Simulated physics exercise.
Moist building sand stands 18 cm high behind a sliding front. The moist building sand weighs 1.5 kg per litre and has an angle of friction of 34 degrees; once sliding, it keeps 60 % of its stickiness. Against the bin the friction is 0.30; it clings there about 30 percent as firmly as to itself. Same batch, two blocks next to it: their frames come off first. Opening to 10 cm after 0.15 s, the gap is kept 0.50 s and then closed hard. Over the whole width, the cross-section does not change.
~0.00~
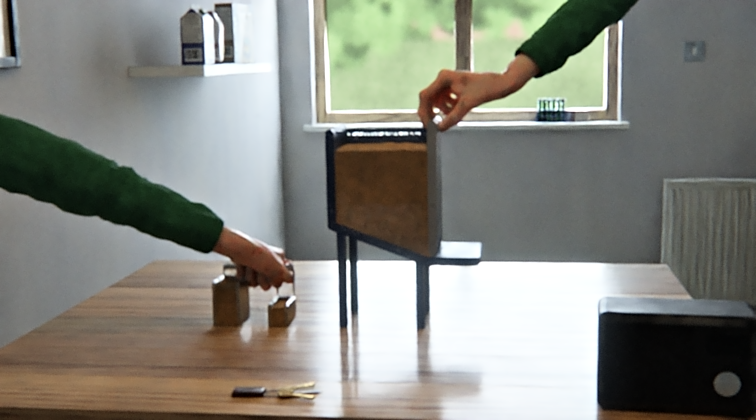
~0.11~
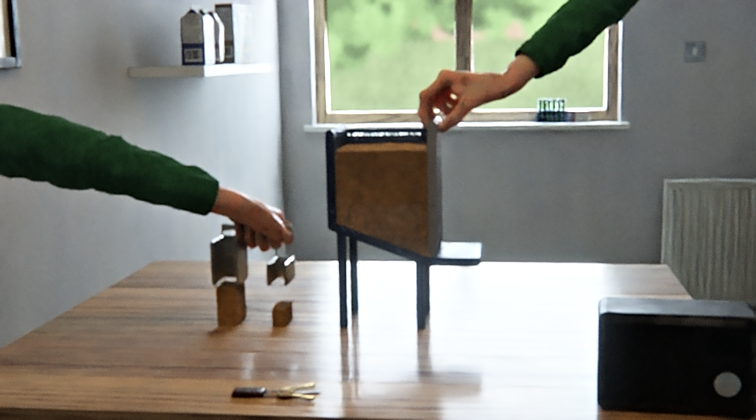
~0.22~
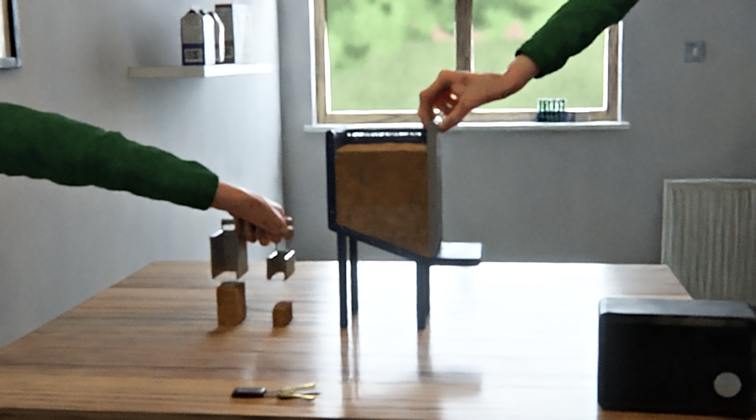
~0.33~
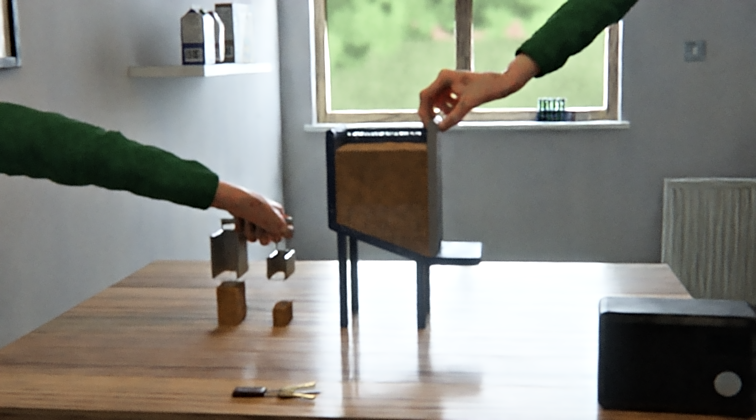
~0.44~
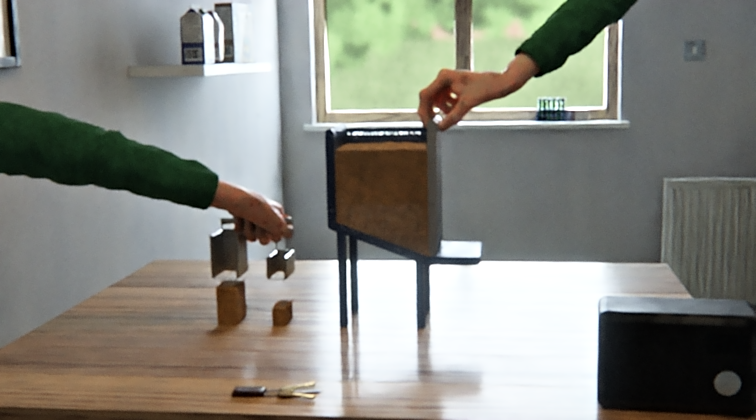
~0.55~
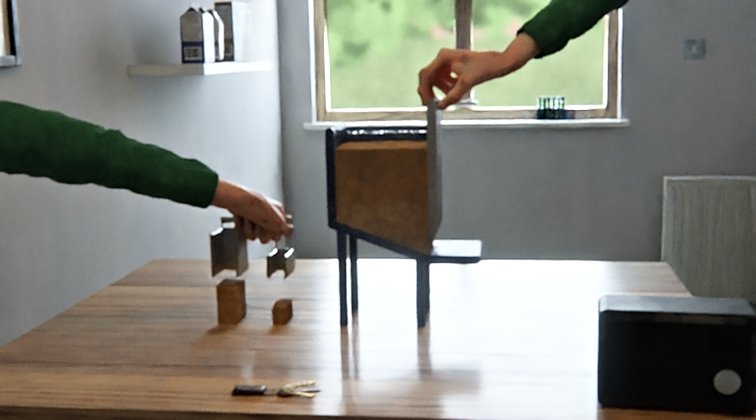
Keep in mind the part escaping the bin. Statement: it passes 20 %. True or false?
False.
After 0.72 s, the hatch is 10 cm open and 0 % is out.
After 0.91 s, the hatch is 10 cm open and 0 % is out.
After 1.11 s, the hatch is 10 cm open and 0 % is out.
After 1.30 s, the hatch is 2.6 cm open and 2 % is out.
After 1.65 s, at the end, the hatch is shut and 3 % is out.
